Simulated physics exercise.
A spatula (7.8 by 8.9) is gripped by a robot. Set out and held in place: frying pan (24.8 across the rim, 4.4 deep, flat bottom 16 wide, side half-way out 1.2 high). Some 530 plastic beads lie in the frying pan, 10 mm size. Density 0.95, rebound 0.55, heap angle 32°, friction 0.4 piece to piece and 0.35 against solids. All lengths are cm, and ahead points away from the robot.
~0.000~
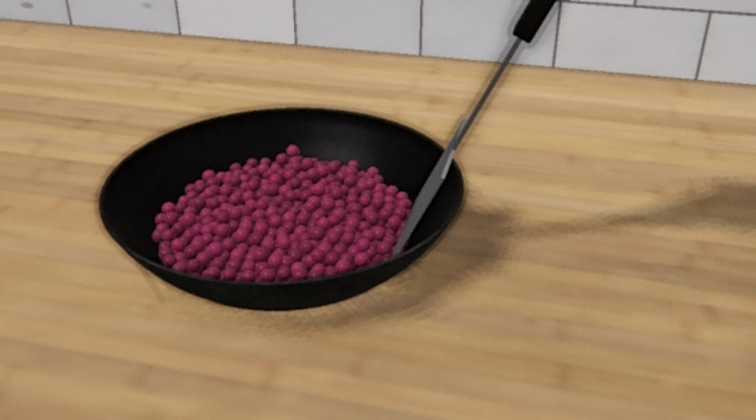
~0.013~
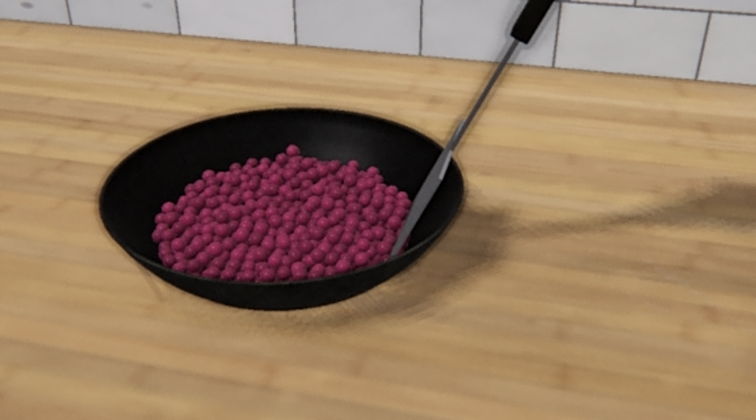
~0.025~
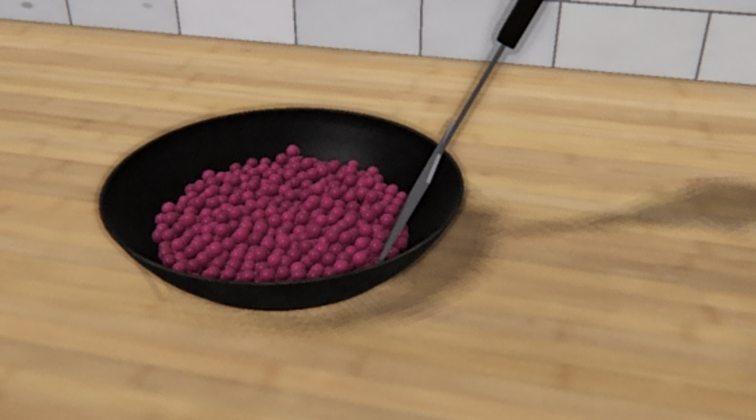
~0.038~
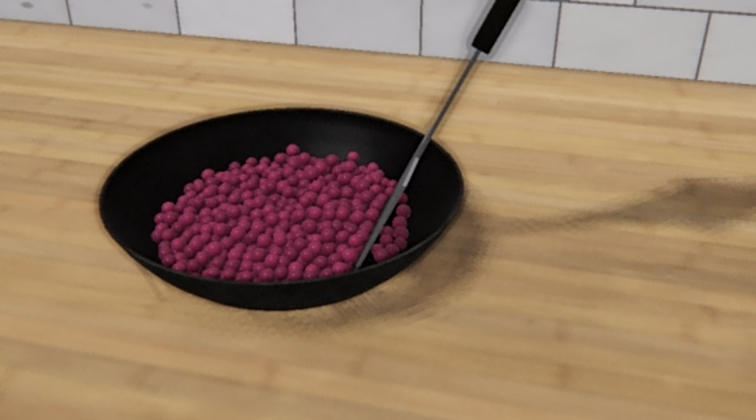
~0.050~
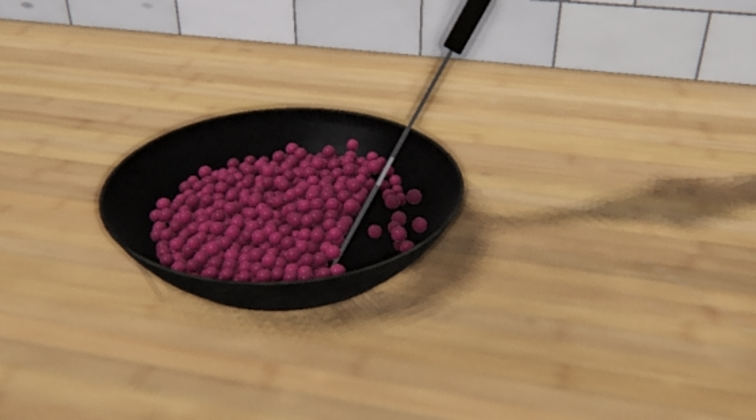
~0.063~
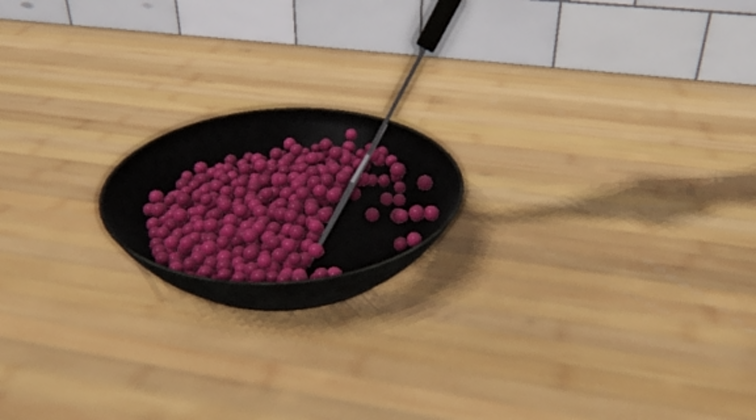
A spatula sweeps left through dark pink beads in a black frying pan, pushing them together.
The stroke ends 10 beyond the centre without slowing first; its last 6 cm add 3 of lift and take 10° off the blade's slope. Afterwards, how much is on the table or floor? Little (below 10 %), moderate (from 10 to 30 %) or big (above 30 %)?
On the table or floor the share is big, above 30 %.
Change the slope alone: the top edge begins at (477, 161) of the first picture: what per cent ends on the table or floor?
Some 35 per cent.
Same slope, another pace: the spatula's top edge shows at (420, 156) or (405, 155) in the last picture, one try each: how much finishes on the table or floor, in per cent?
Some 25 and 35 per cent.
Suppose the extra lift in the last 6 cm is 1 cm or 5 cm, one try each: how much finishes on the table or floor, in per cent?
About 45 and 30 per cent.
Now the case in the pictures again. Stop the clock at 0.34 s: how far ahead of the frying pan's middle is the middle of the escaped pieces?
About 28 cm.
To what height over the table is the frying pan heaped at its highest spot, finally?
About 3.0 cm.
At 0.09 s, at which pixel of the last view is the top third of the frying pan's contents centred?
Near (269, 197).
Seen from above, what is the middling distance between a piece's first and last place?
Some 6 cm.
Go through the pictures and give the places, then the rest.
In the first picture, the spatula top edge at (455, 146), sloping 65°; upper third of the load around (295, 213), from x 160 to 410, top at y 150; 530 in the frying pan.
In the second picture, the spatula top edge at (453, 147), sloping 65°; upper third of the load around (295, 213), from x 160 to 410, top at y 150.
In the third picture, the spatula top edge at (441, 151), sloping 65°; upper third of the load around (301, 213), from x 160 to 400, top at y 150.
In the fourth picture, the spatula top edge at (419, 154), sloping 65°; upper third of the load around (304, 211), from x 160 to 405, top at y 150.
In the fifth picture, the spatula top edge at (395, 153), sloping 65°; upper third of the load around (309, 205), from x 155 to 420, top at y 145.
In the sixth picture, the spatula top edge at (370, 151), sloping 65°; upper third of the load around (297, 197), from x 150 to 430, top at y 135; 530 in the frying pan.
After 0.09 s, sloping 65°, highest piece 12 above the table; 528 in the frying pan, 2 on the blade or in flight.
After 0.13 s, sloping 63°, highest piece 17 above the table; 526 in the frying pan, 4 on the blade or in flight.
After 0.34 s, sloping 55°, highest piece 26 above the table; 326 in the frying pan, 53 on the table or floor, 151 on the blade or in flight.
After 1.39 s, sloping 55°, highest piece 3 above the table; 326 in the frying pan, 204 on the table or floor.
In the end, 326 in the frying pan, 204 on the table or floor. That is 38 % on the table or floor.
